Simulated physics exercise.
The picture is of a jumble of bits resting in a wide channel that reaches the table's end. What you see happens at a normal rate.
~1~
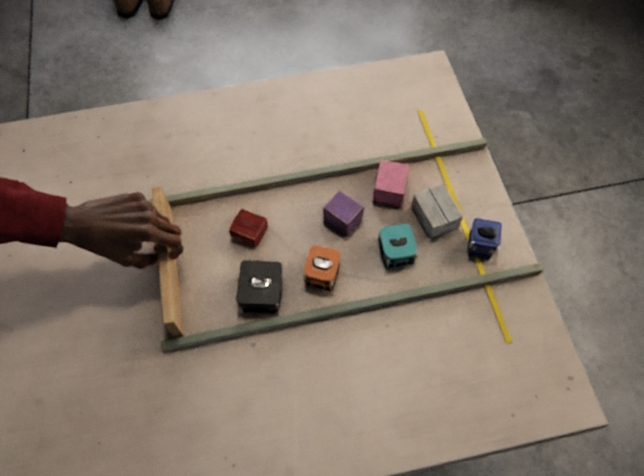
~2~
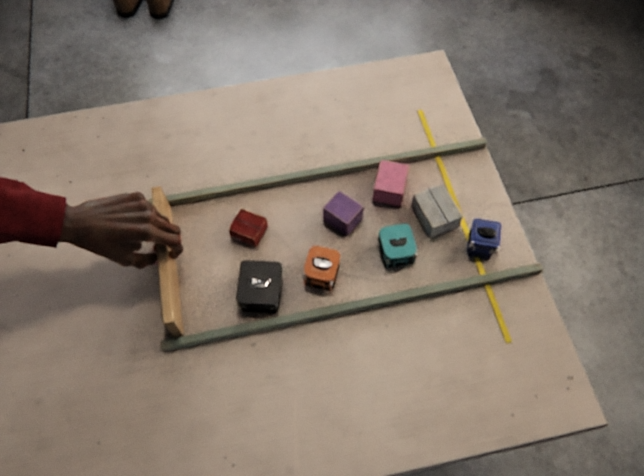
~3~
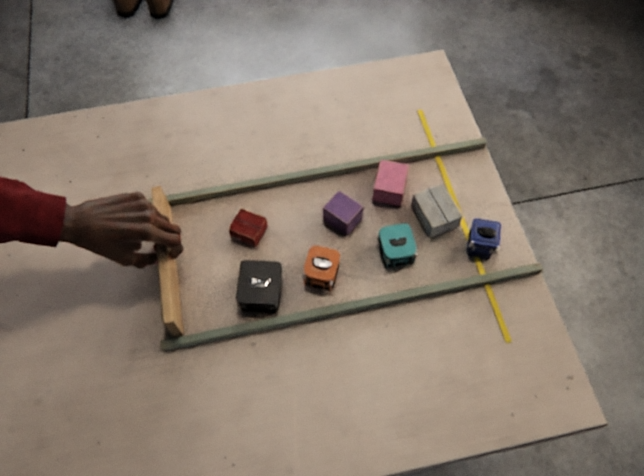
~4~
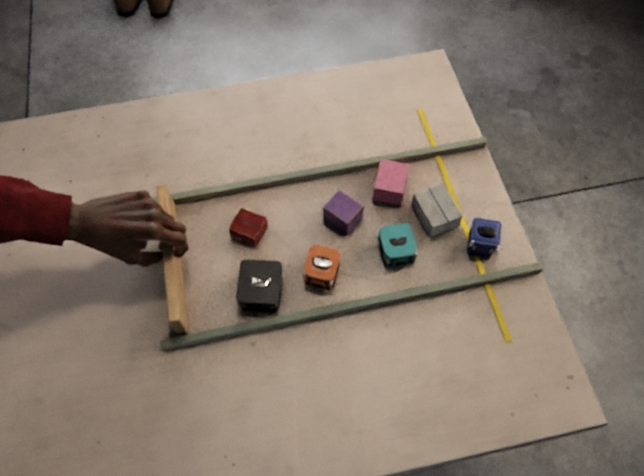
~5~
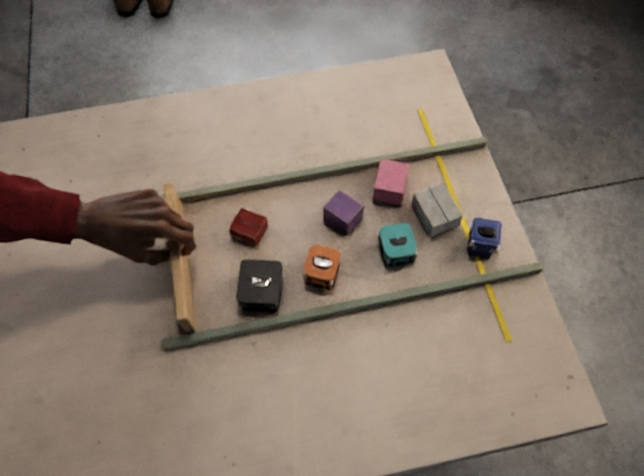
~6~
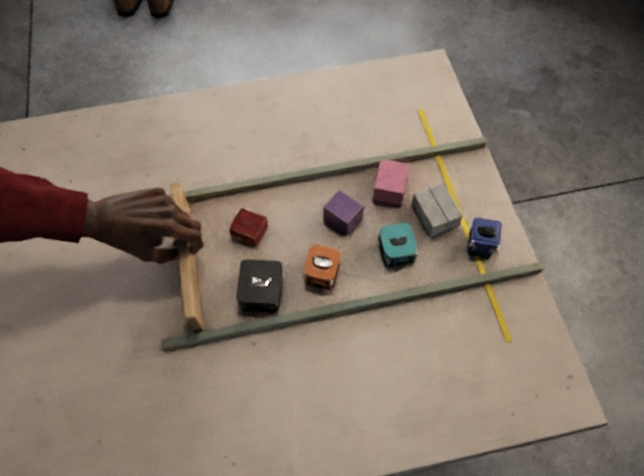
The footage shows a hand holding a wooden board at the left of a channel of scattered colored blocks and cases on a table; after staying still, the hand slides the board slightly right while the objects remain in place.
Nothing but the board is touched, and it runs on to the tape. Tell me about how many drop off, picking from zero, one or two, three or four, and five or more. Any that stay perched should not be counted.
Once the push stops, three or four will be gone from the table.
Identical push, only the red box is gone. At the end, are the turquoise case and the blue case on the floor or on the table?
Looking at the two, the turquoise case ends up below and the blue case ends up below.
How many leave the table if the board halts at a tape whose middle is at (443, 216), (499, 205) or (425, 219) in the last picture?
The counts: 2, 7 and 1.
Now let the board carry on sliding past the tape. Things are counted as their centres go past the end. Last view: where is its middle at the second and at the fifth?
The first one at (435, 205), the next at (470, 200).
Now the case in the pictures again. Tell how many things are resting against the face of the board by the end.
That number would be 3.
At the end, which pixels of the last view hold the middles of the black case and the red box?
Final spots - black case (492, 236), red box (463, 177).
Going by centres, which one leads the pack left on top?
That would be the orange case.
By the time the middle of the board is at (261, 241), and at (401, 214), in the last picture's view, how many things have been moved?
Tally at point one: 3; at point two: 8.
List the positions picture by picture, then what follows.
Blue case (484, 239); white box (437, 211); pink block (391, 183); board (167, 260); tape (460, 213), in the first picture.
White box (436, 211); turquoise case (397, 246), in the second picture.
Pink block (391, 183); red box (248, 227), in the third picture.
Blue case (483, 238); board (172, 258), in the fourth picture.
White box (437, 210); black case (261, 286), in the fifth picture.
Blue case (484, 238); white box (437, 210); pink block (391, 182); board (186, 255); tape (460, 212), in the sixth picture.
Early on, none off yet; blue case at rest near (484, 238); white box at rest near (437, 210); pink block at rest near (391, 182).
A while later, none off yet; blue case travelled about its own width near (502, 235); white box travelled about its own width near (463, 194); pink block travelled a little near (410, 175).
Finally, the number that fall off is three or four; lost, turquoise case, white box and blue case.
